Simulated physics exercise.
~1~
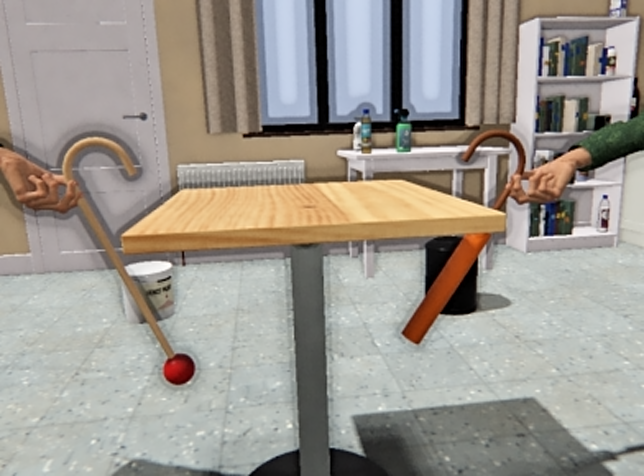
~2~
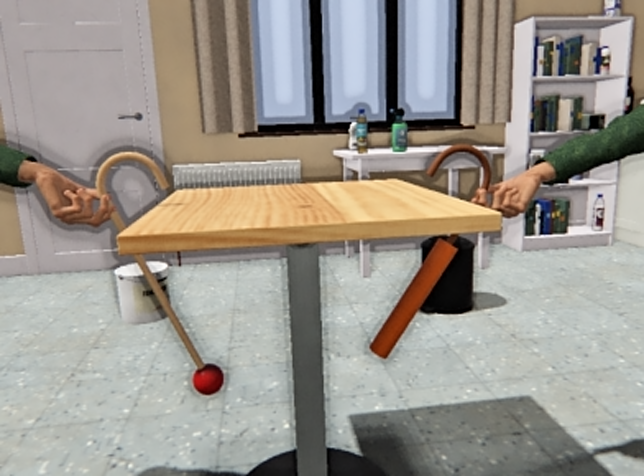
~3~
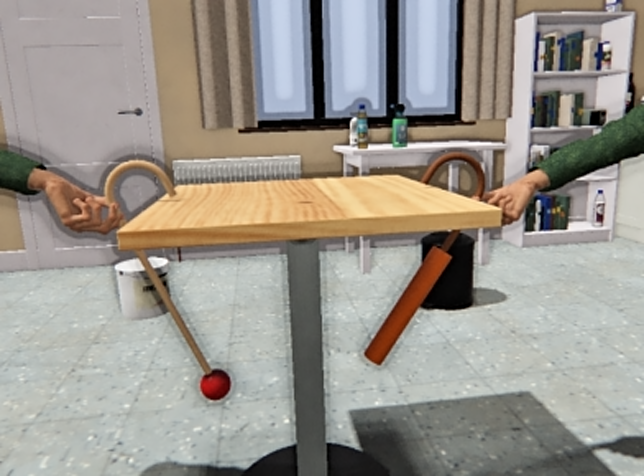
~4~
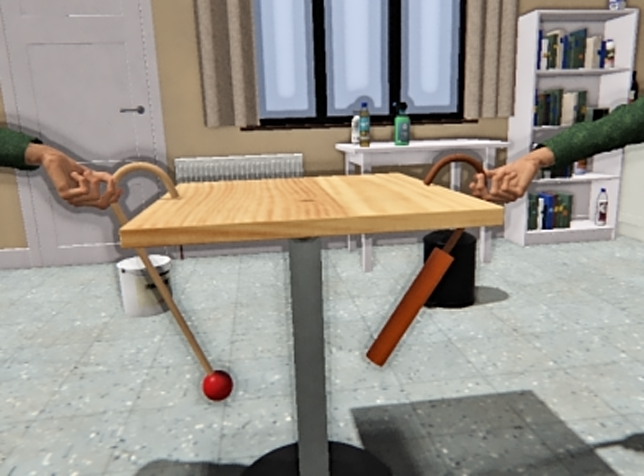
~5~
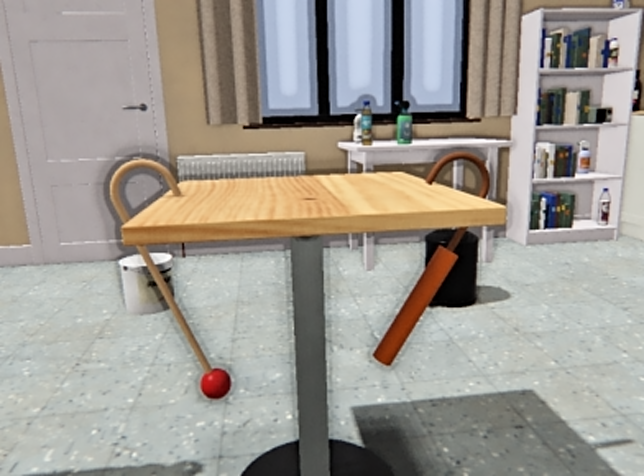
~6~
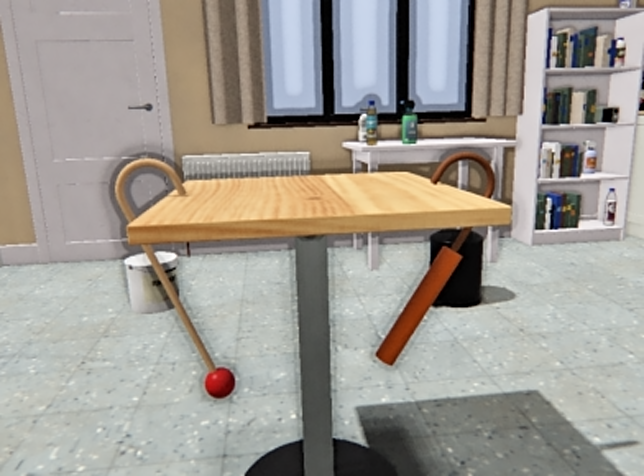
Two hands hook a red-tipped cane and an orange umbrella on a table, where both stay hanging.
